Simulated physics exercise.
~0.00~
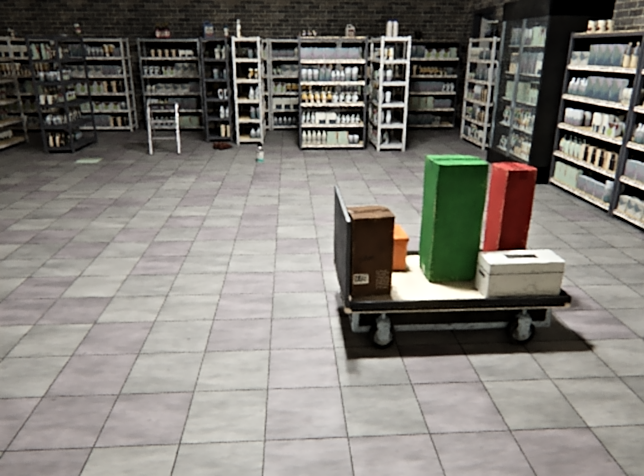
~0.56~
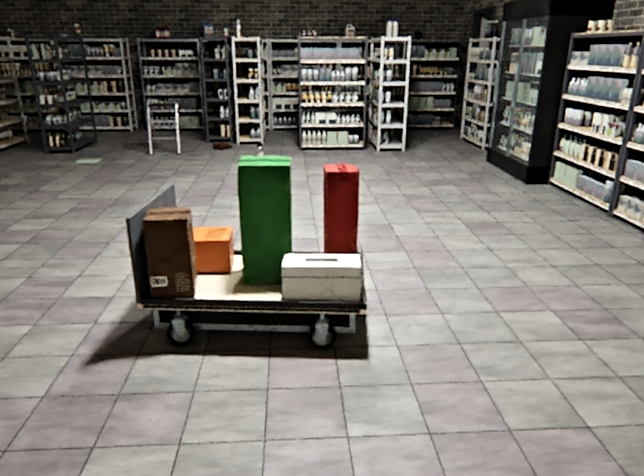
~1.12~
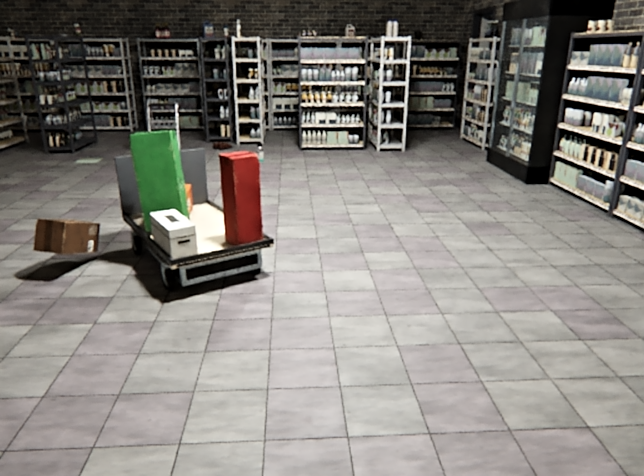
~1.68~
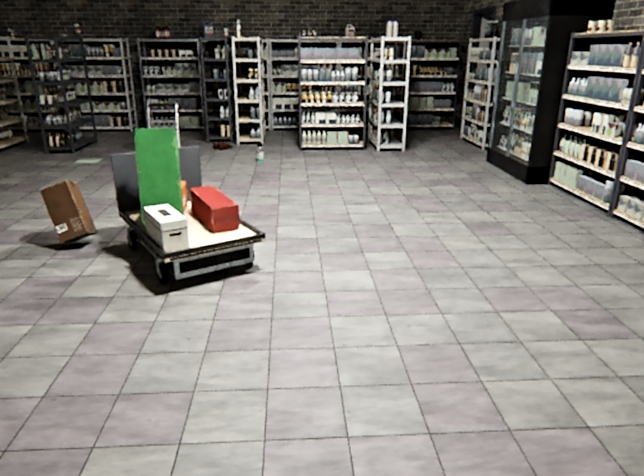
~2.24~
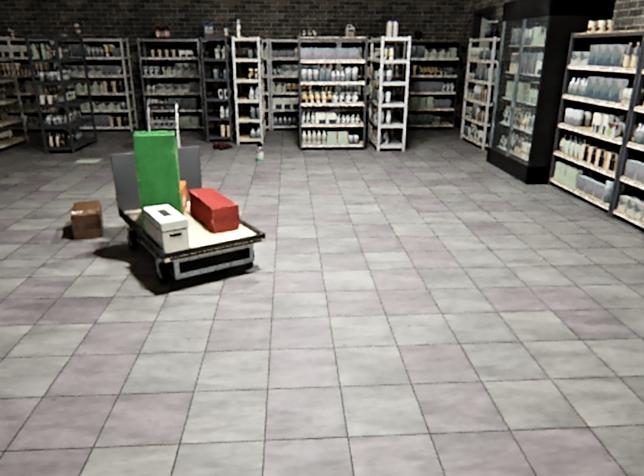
To begin with, a flat cart with a tall board at its front end carries a brown box, an orange tote, a green box, a red box and a white toolbox across a tiled floor lined with shelves. It rolls left, its load still aboard, then swings away toward the shelves. The brown box leaves the deck on the left and tumbles, while the tall green and red boxes tilt. As the cart comes to rest, the red box topples onto the deck. Finally, the brown box lies on the floor, and the green box stands upright beside the white toolbox.
